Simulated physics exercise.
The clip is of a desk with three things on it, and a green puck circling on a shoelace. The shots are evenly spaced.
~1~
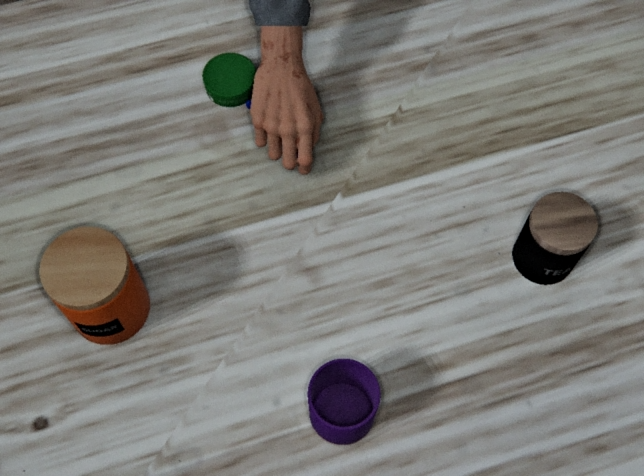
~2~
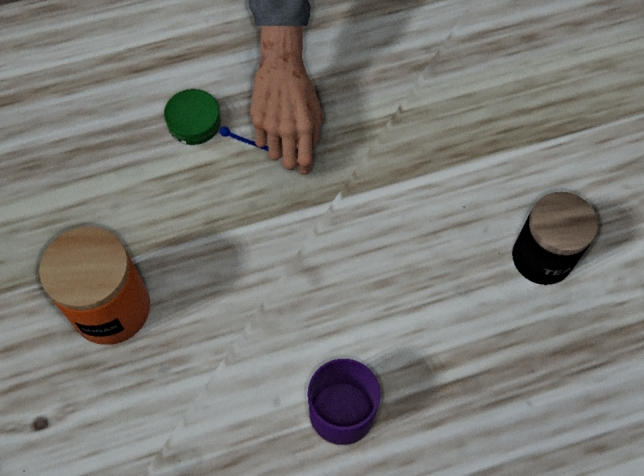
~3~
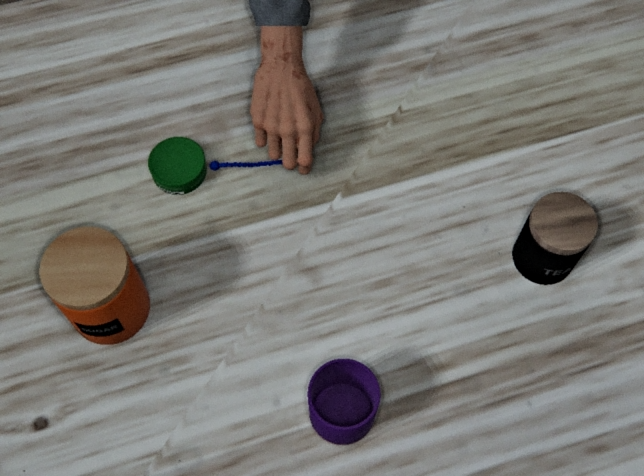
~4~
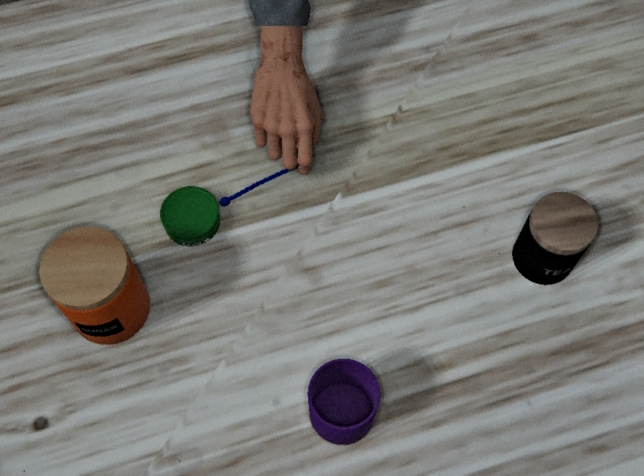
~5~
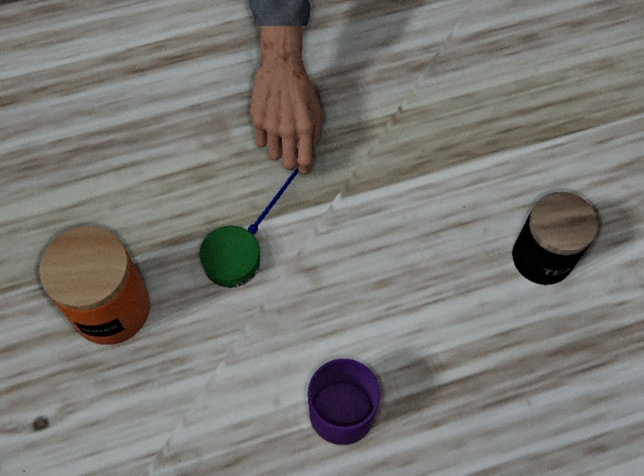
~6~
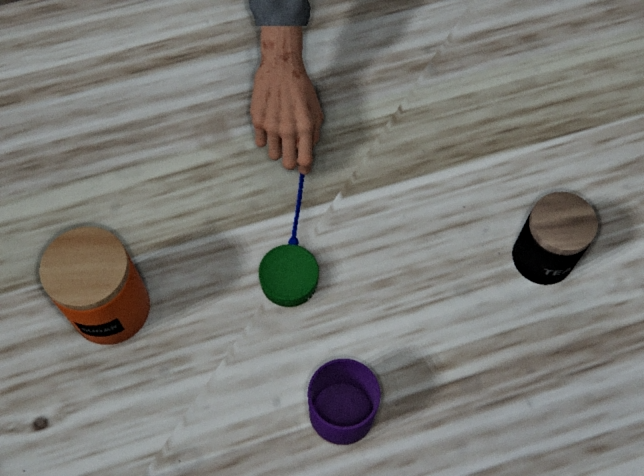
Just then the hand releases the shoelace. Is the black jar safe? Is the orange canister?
The black jar is struck; the orange canister remains clear.
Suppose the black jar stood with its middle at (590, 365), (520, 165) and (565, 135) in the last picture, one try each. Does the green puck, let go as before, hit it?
First try: It is missed; second try: It is spared; third try: It remains clear.
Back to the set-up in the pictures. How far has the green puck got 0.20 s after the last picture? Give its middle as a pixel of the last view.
At about (490, 262).
Then, 0.08 s on from there, puck near (409, 270).
Then, 0.20 s on from there, puck near (490, 262); black jar tapped.
In the end, puck near (489, 262); black jar tapped. The black jar gets hit and the orange canister escapes it.
